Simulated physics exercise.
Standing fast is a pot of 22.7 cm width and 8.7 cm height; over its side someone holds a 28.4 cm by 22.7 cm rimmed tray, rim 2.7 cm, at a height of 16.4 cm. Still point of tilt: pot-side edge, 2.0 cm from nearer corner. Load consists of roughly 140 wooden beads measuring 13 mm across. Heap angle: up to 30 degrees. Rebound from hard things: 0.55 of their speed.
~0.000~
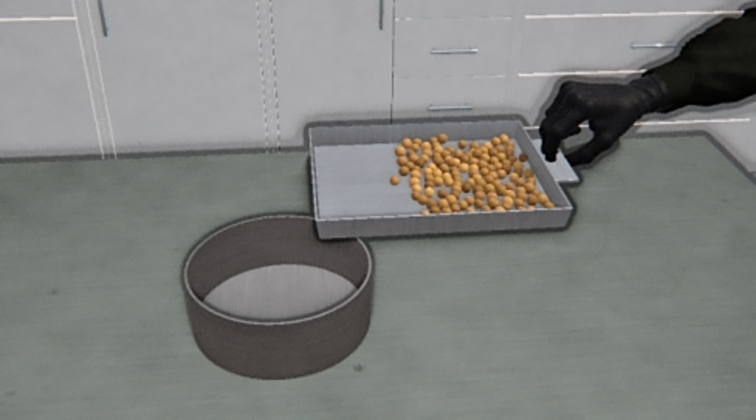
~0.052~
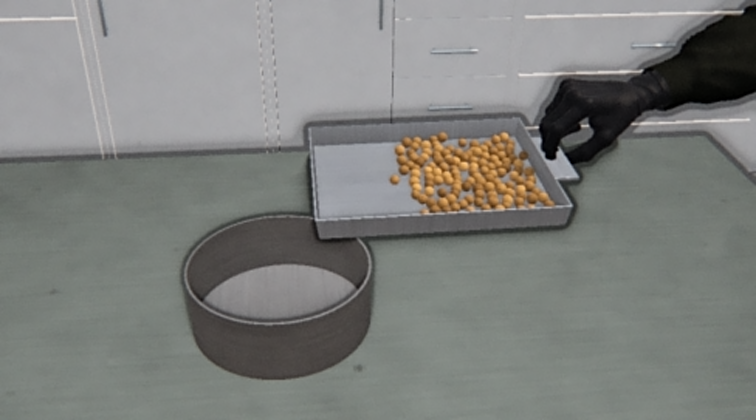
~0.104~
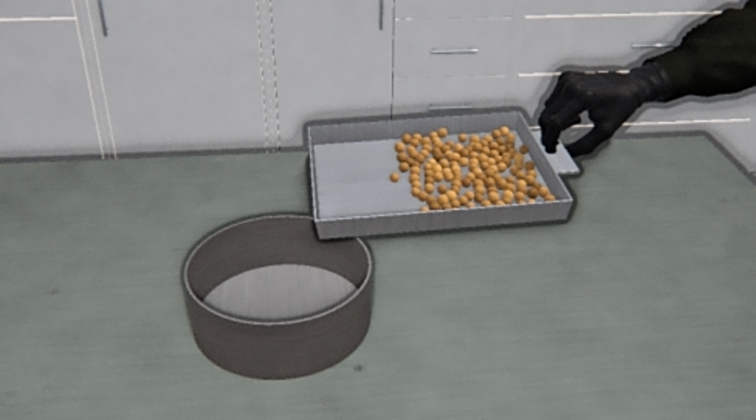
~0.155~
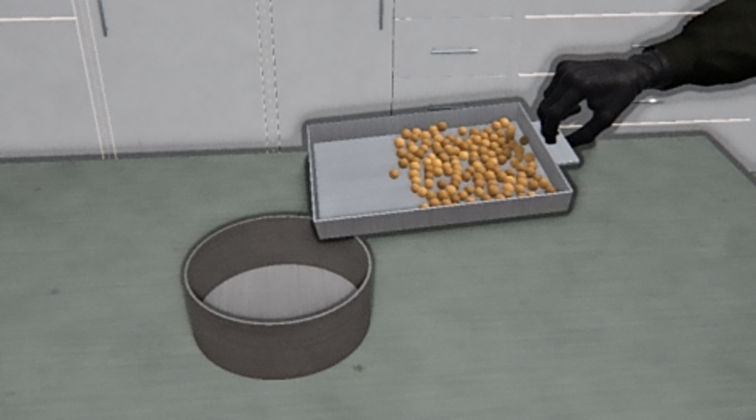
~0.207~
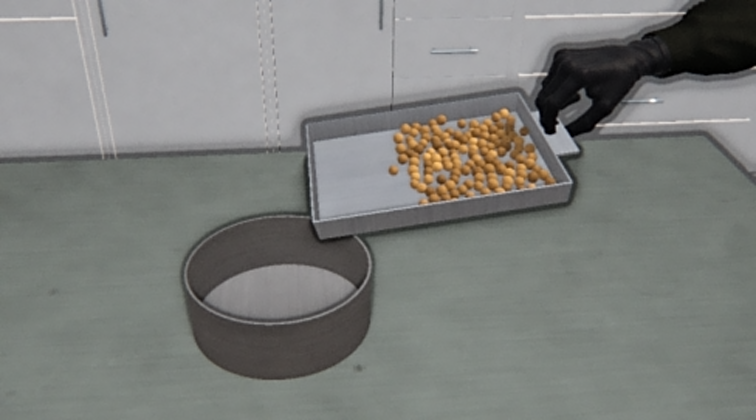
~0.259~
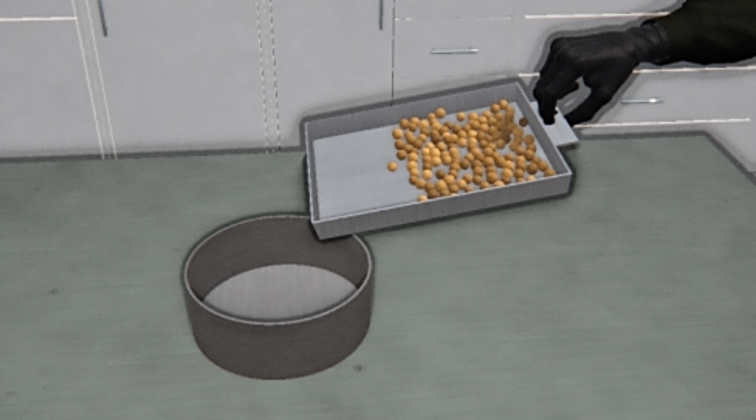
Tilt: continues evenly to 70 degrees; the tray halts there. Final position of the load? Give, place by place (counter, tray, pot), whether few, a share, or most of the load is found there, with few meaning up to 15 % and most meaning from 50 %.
For the counter I expect few; for the left on the tray I expect most; for the pot I expect few.
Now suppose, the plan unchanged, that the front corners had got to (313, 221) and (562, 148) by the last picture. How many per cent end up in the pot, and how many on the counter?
You'd end with pot at 20 and counter at 0.
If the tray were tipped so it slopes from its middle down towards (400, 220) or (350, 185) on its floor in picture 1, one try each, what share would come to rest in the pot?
I'd put it at roughly 0 per cent for the first tilt and roughly 5 per cent for the second.
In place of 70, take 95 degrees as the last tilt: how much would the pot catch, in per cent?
Around 100 per cent, then.
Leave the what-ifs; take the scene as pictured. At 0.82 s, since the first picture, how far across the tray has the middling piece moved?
It has moved some 15 cm from its start.
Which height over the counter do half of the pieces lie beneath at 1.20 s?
Some 22 cm.
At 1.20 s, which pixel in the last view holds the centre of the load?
Near pixel (321, 172).
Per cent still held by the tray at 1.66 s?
Roughly 95 per cent.
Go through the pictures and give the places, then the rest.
The first picture shows tray tilt 0 degrees, front corners at (320, 218) and (567, 206); middle of the pieces at (477, 179); pot at (279, 264).
The second picture shows tray tilt 1 degrees, front corners at (320, 218) and (568, 204); middle of the pieces at (477, 177).
The third picture shows tray tilt 2 degrees, front corners at (319, 218) and (568, 199); middle of the pieces at (477, 173).
The fourth picture shows tray tilt 5 degrees, front corners at (318, 219) and (568, 190), lowest corner left front; middle of the pieces at (477, 167).
The fifth picture shows tray tilt 7 degrees, front corners at (317, 219) and (567, 181), lowest corner left front; middle of the pieces at (476, 160).
The sixth picture shows tray tilt 10 degrees, front corners at (316, 220) and (566, 172), lowest corner left front; middle of the pieces at (475, 153); pot at (279, 264). The tray's pace is about 50 degrees a second.
Then, at 0.82 s, tilt 38 degrees; the tray holds 100 %, the pot 0 %.
After 1.20 s, tilt 57 degrees; the tray holds 100 %, the pot 0 %.
After 1.66 s, tilt 70 degrees; the tray holds 95 %, the pot 5 %.
By 2.0 s all is still; counter 0 %, tray 95 %, pot 5 %.
